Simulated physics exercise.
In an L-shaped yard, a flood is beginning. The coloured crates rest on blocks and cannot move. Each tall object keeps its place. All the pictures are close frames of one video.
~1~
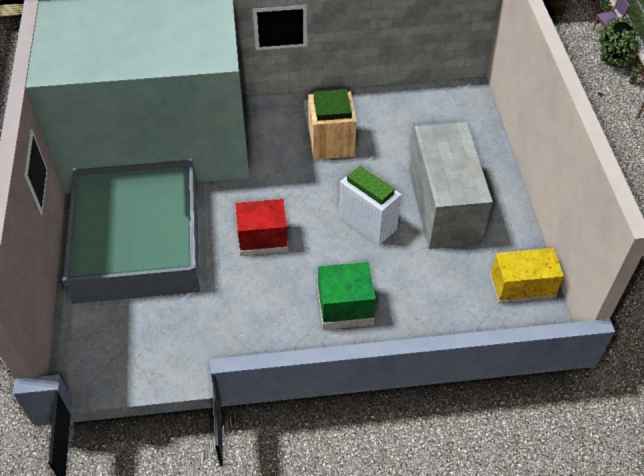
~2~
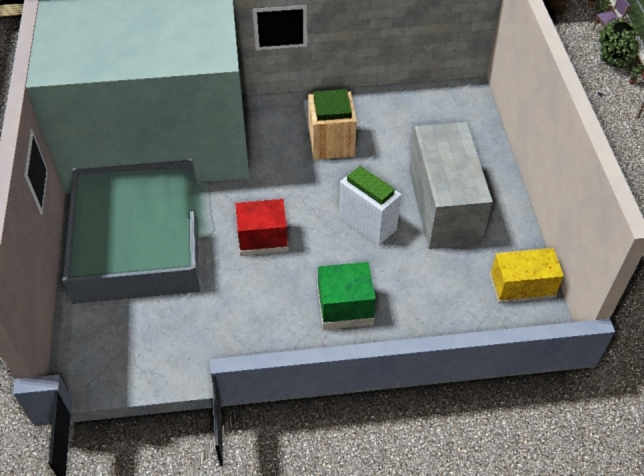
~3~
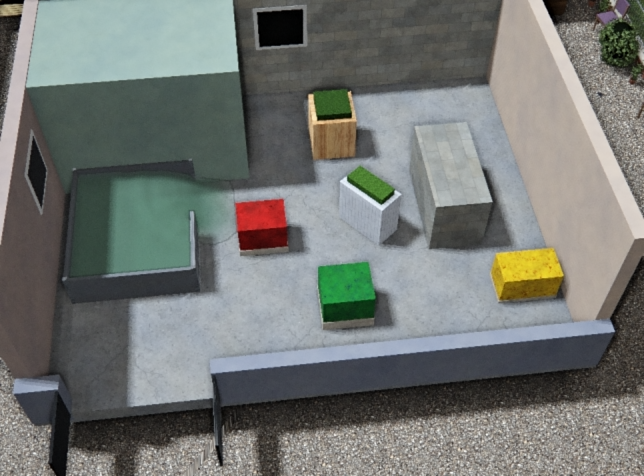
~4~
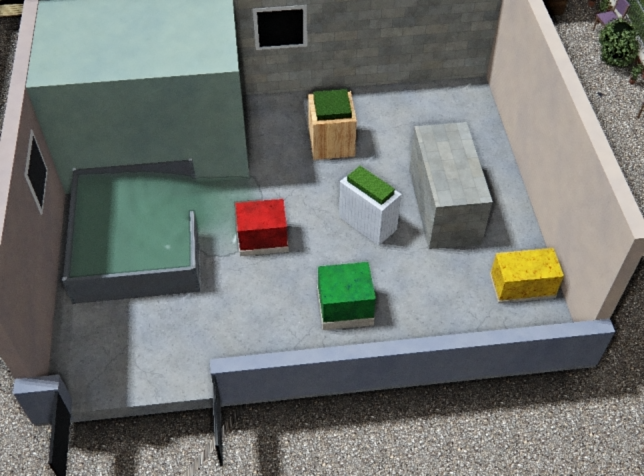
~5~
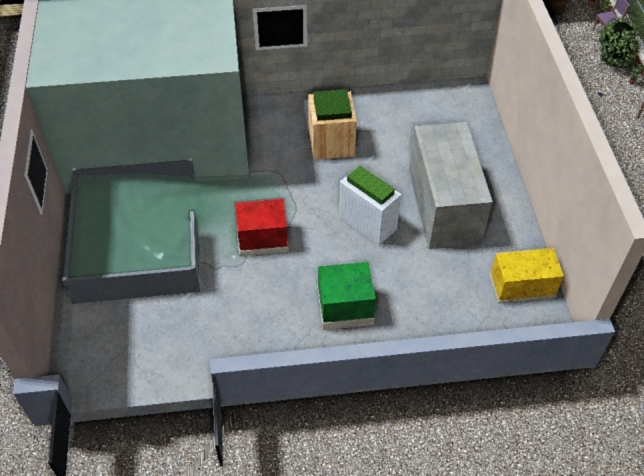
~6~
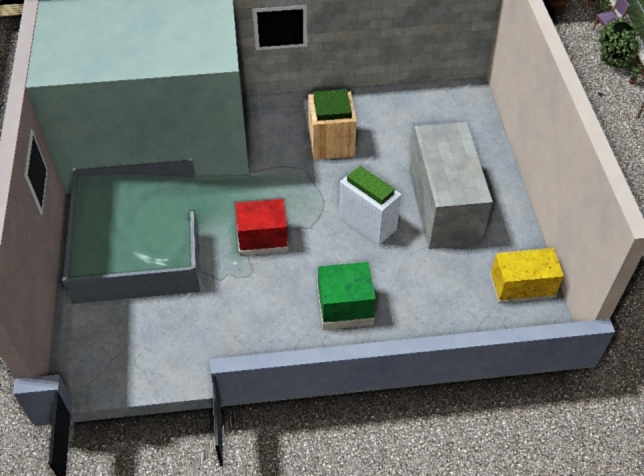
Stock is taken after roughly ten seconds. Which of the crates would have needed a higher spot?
Red crate: Yes, it gets wet. Yellow crate: Yes, it gets wet. Green crate: No, it stays dry.
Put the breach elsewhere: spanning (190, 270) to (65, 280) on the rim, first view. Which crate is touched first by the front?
First: The green crate.
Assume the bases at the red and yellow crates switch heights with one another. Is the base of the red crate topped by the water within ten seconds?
Outcome, red crate: Reached.
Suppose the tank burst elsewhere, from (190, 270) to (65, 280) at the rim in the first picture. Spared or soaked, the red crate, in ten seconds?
The red crate stays clear.
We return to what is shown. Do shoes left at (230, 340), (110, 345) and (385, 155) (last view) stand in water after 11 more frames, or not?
Status by point, in sequence: Waterlogged; unwetted; waterlogged.
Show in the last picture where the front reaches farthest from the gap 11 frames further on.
Point: (478, 134) in the last picture's pixels.
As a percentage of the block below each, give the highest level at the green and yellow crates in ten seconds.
Near 50 and 200 in a hundred.
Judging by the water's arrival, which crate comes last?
I'd name the yellow-painted one.
A moment on, water covers 20 % of the floor; the red crate water round its plinth, the yellow crate not reached, the green crate not reached.
Next, water covers 30 % of the floor; the red crate water round its plinth, the yellow crate not reached, the green crate water round its plinth.
Then, water covers 55 % of the floor; the red crate water round its plinth, the yellow crate not reached, the green crate water round its plinth.
Later, water covers 80 % of the floor; the red crate water round its plinth, the yellow crate water round its plinth, the green crate water round its plinth.
In the end, water covers 95 % of the floor; the red crate was topped, the yellow crate was topped, the green crate stayed above the water.
